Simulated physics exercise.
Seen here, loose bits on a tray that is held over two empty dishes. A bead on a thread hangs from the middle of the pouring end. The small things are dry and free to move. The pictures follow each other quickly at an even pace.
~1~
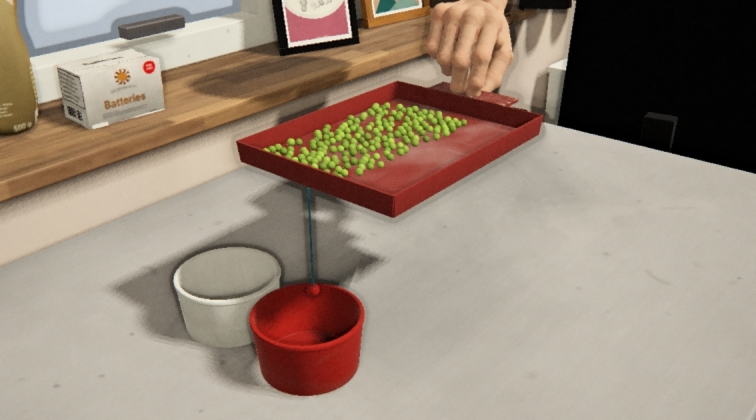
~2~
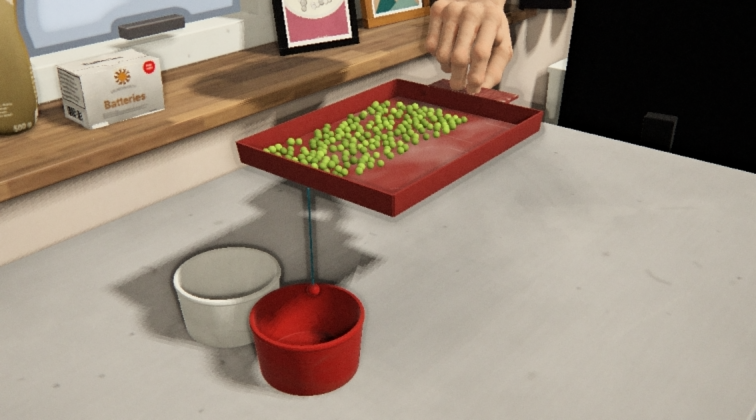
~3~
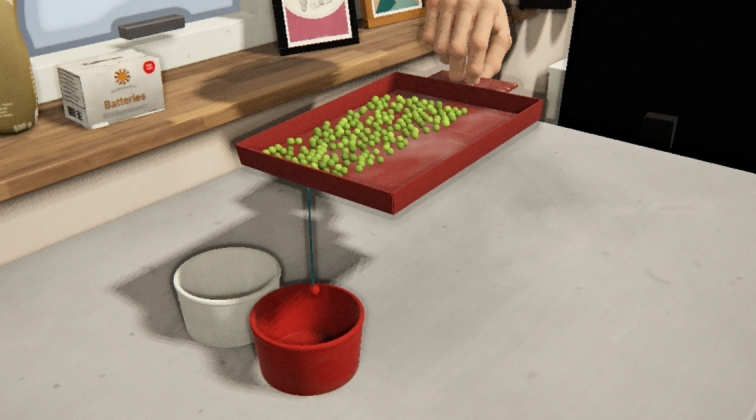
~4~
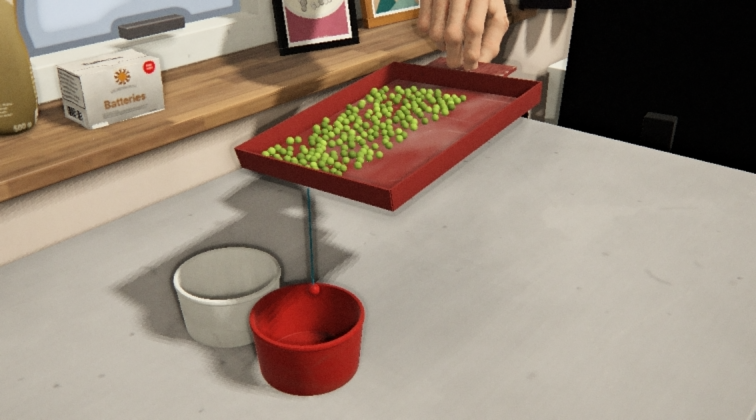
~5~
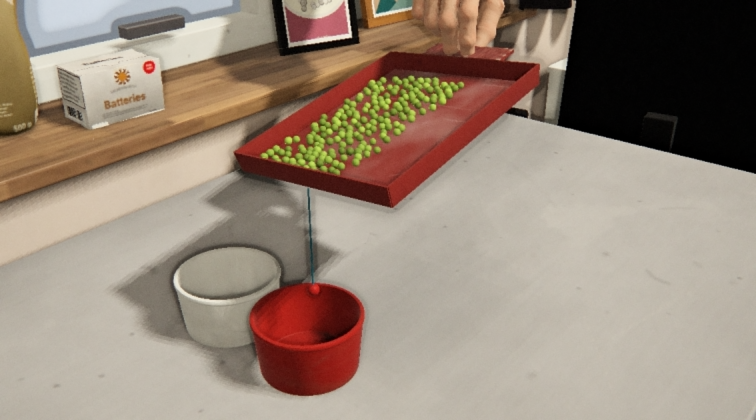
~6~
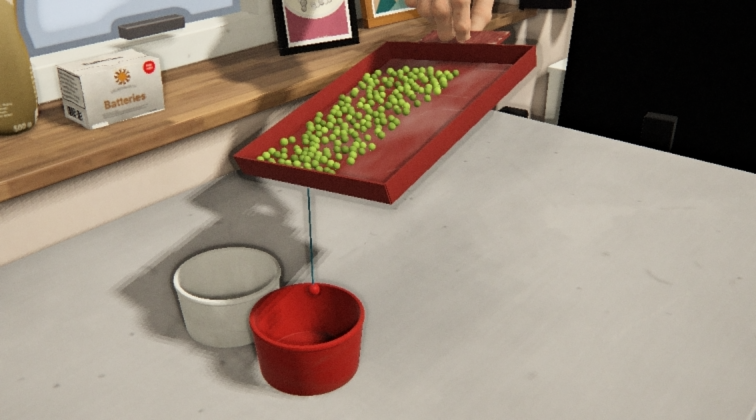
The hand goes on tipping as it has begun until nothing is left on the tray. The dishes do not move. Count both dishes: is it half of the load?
The two hold the larger part of the load.
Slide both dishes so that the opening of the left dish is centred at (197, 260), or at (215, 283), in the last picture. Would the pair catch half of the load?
In turn: Over half; more than half.
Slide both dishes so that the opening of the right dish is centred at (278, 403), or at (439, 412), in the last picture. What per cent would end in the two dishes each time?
Roughly 0 per cent, and 0 per cent.
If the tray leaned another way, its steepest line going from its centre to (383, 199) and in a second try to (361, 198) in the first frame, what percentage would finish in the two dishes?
Near 10 % and 10 %.
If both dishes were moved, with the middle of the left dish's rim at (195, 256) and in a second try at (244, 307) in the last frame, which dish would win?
In turn: Right; the left-hand dish.
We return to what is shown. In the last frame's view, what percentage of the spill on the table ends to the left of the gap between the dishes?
Some 60 per cent.
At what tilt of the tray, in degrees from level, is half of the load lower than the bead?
Around 110° of tilt.
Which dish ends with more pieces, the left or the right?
It is left.
Soon, tray tipped steeply; nearly all on the tray; a stray few in the air.
A while on, tray tipped right over; nearly all on the tray; a small part in the left dish; a stray few in the air.
Towards the end, tray tipped past a quarter turn; a small part in the right dish; most in the left dish; a small part outside both.
Finally, tray tipped past a quarter turn; a small part in the right dish; most in the left dish; a small part outside both.
